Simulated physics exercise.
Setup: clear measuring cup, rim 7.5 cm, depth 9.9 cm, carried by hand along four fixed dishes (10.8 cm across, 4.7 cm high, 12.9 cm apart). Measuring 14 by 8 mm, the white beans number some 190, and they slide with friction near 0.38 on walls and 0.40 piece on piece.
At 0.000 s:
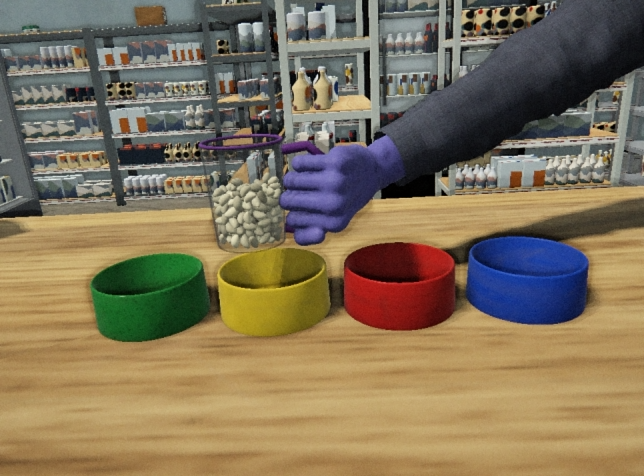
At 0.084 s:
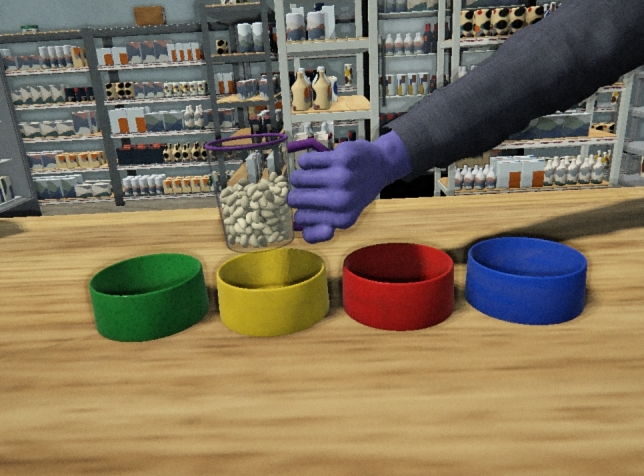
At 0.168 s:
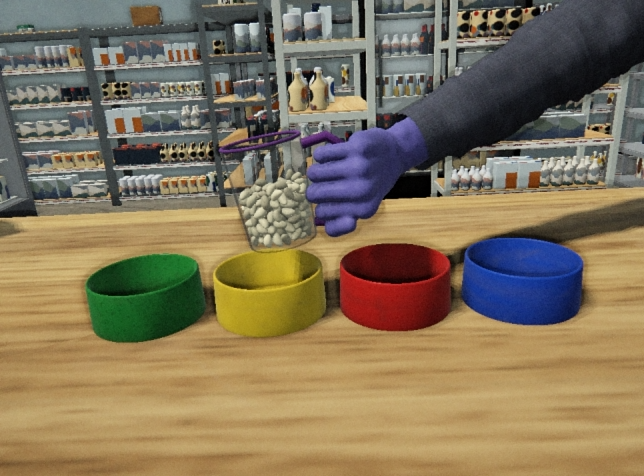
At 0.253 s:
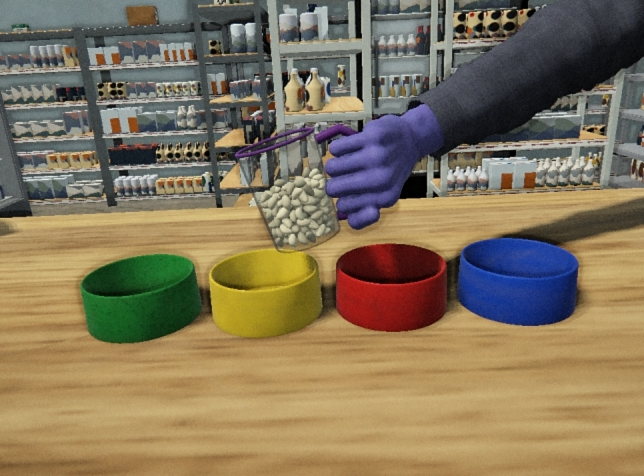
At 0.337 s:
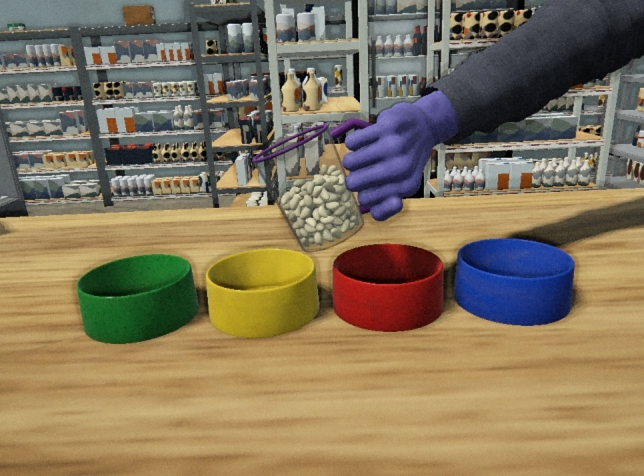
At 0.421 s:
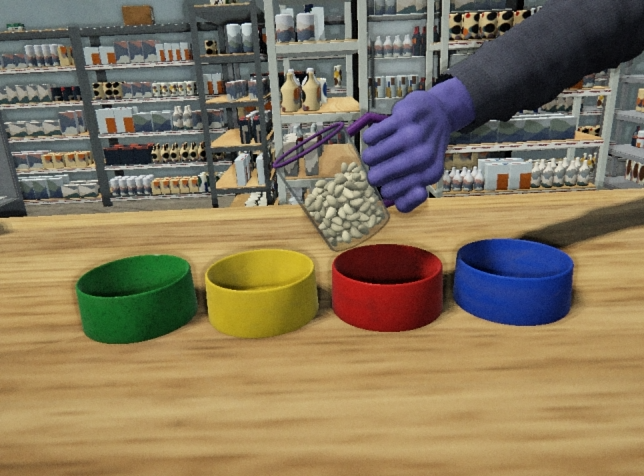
In a shelf-lined room, a purple-gloved hand moves a clear cup of white beans rightward, tilting it left above four coloured dishes.
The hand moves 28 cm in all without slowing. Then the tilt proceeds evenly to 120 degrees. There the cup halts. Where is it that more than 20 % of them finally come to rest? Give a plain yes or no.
Red dish - no, blue dish - yes, green dish - no, yellow dish - no, counter - yes.
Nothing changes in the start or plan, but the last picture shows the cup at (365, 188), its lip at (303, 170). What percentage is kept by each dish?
In the end red holds 10, blue holds 30, green holds 0, yellow holds 0.
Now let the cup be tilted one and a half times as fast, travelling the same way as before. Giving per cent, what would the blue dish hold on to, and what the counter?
Then blue ends at 40 and the counter at 50.
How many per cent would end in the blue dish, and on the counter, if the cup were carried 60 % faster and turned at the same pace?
Blue: 40; counter: 60.
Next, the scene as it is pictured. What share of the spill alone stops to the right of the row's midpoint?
The answer is some 100 per cent.
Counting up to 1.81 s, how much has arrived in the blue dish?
About 30 per cent by then.
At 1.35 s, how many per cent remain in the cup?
Close to 100 in a hundred.
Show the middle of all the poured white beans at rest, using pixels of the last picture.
Look around (456, 294) in the last picture.
After 0.98 s, tilt 72 degrees; cup holds 100 %.
After 1.35 s, tilt 100 degrees; cup holds 100 %.
After 1.81 s, tilt 120 degrees; cup holds 15 %, red 5 %, blue 30 %.
At rest (3.2 s), red 5 %, blue 35 %, green 0 %, yellow 0 %, counter 60 %.
